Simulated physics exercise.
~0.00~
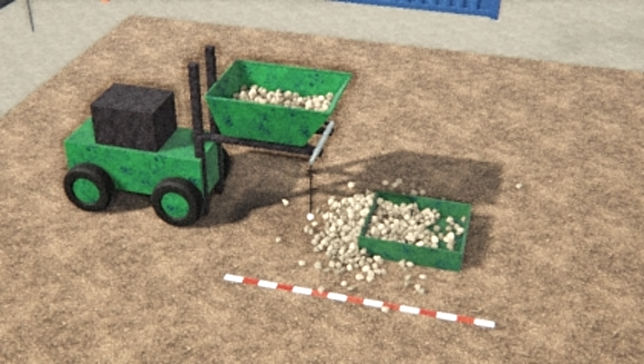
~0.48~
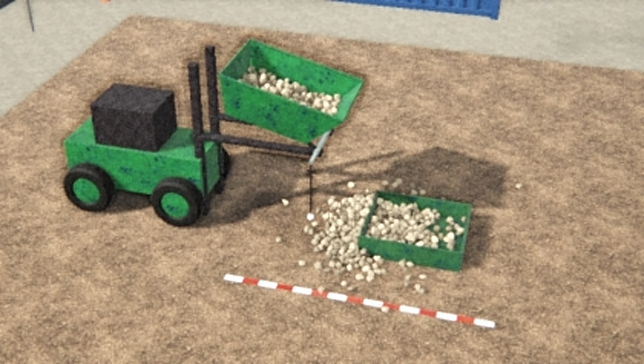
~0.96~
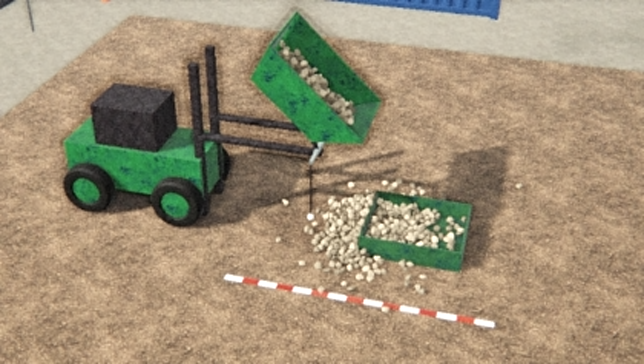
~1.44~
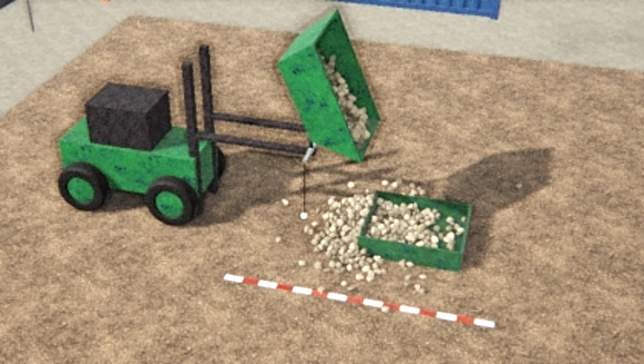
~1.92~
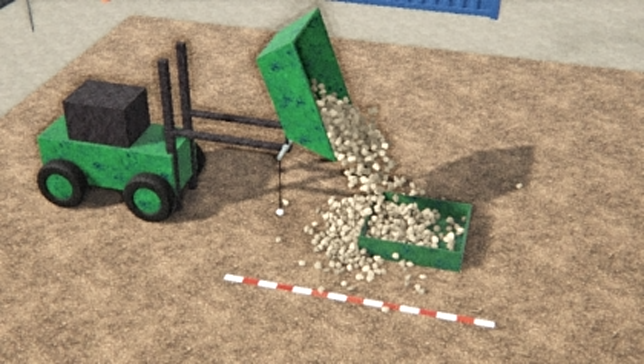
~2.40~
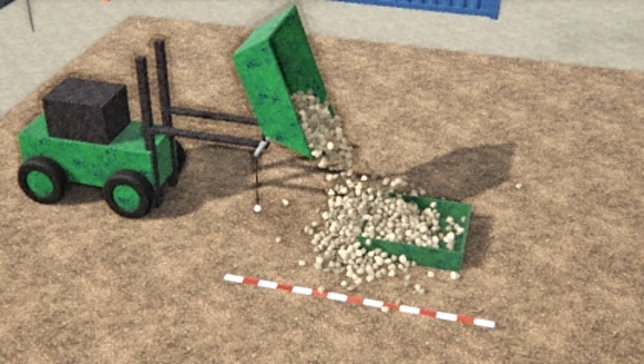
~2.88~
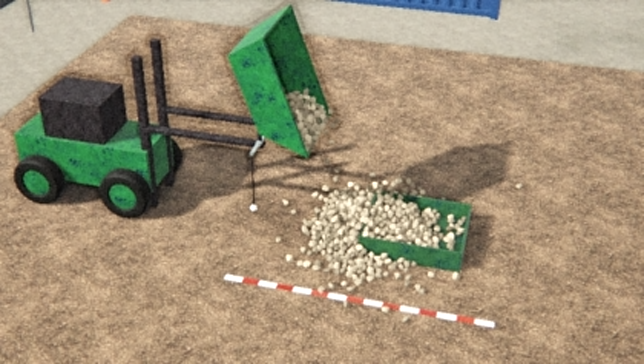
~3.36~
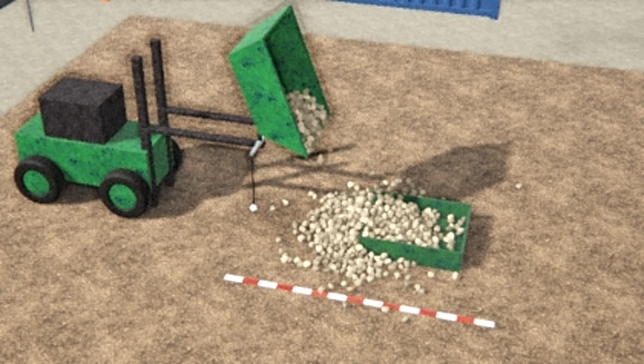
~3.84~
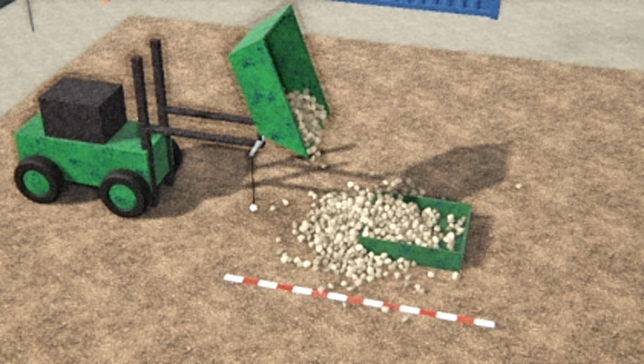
A green forklift tips its skip and backs left, spilling some stones around a green bin.
